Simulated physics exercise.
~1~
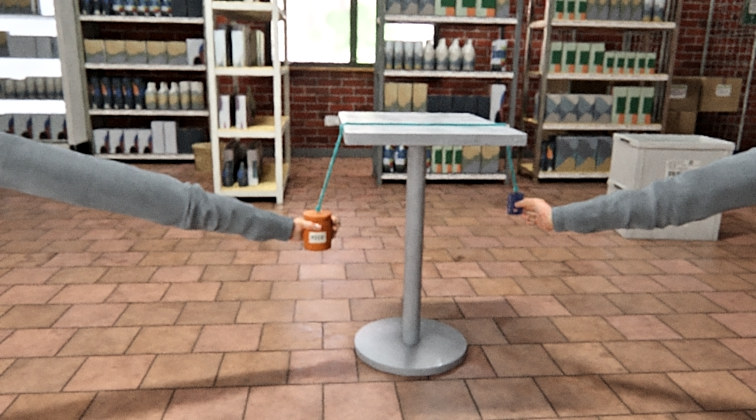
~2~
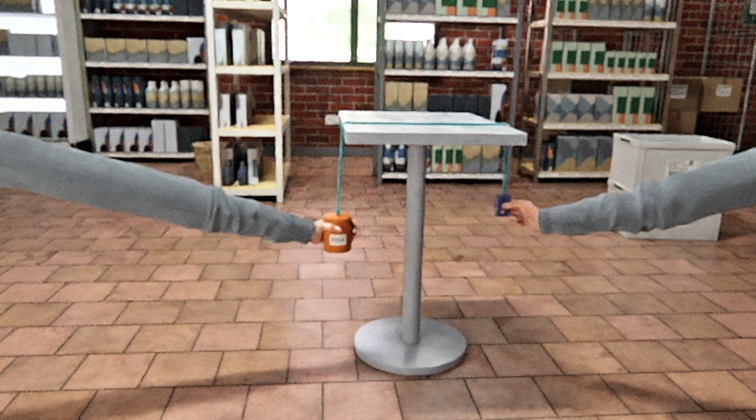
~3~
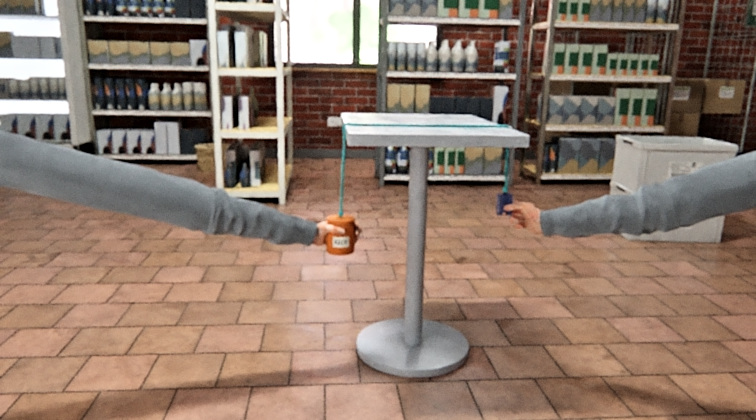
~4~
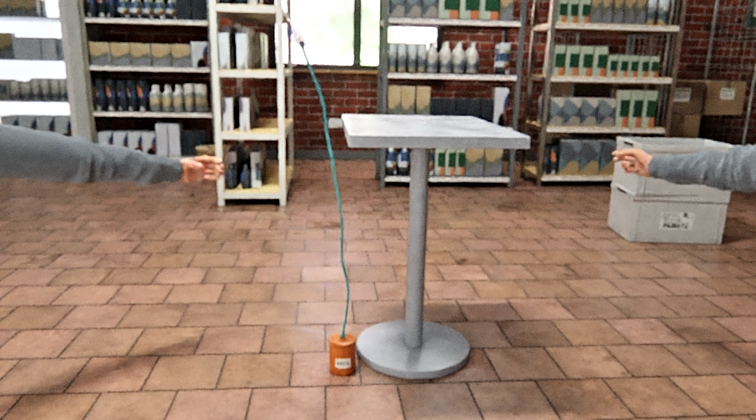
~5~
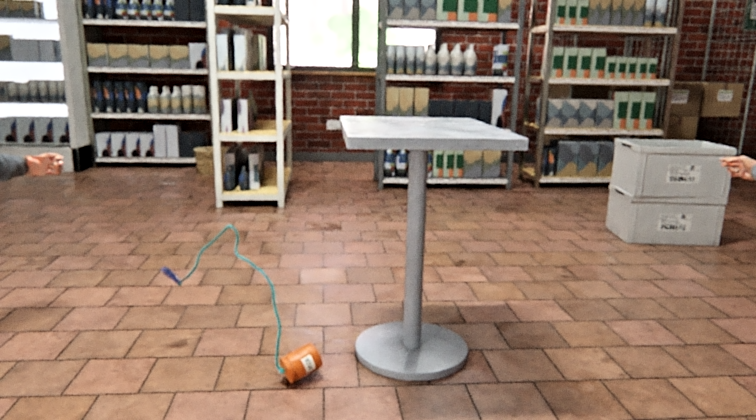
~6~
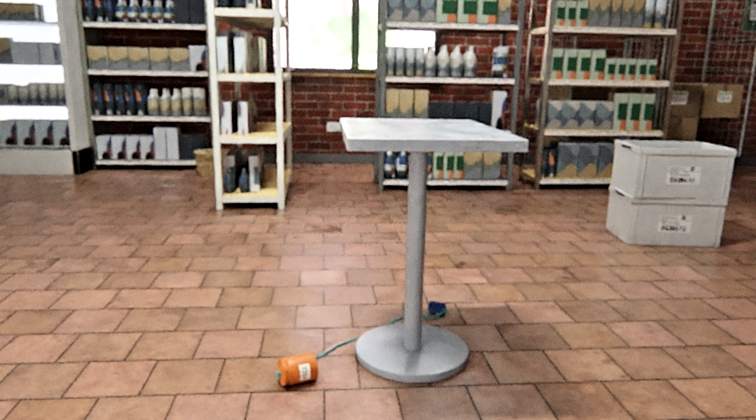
In a brick-walled storeroom lined with stocked shelves, two hands hold an orange jar and a small blue box on opposite sides of a side table, joined by a teal lace lying across the top. The hands shift the objects slightly inward, then let go and draw back. The jar drops to the floor on the left, pulling the lace over the table and flinging the box up to the left. The jar tips onto its side as the box comes down trailing the lace. Finally, both rest on the floor, the box behind the table's base.
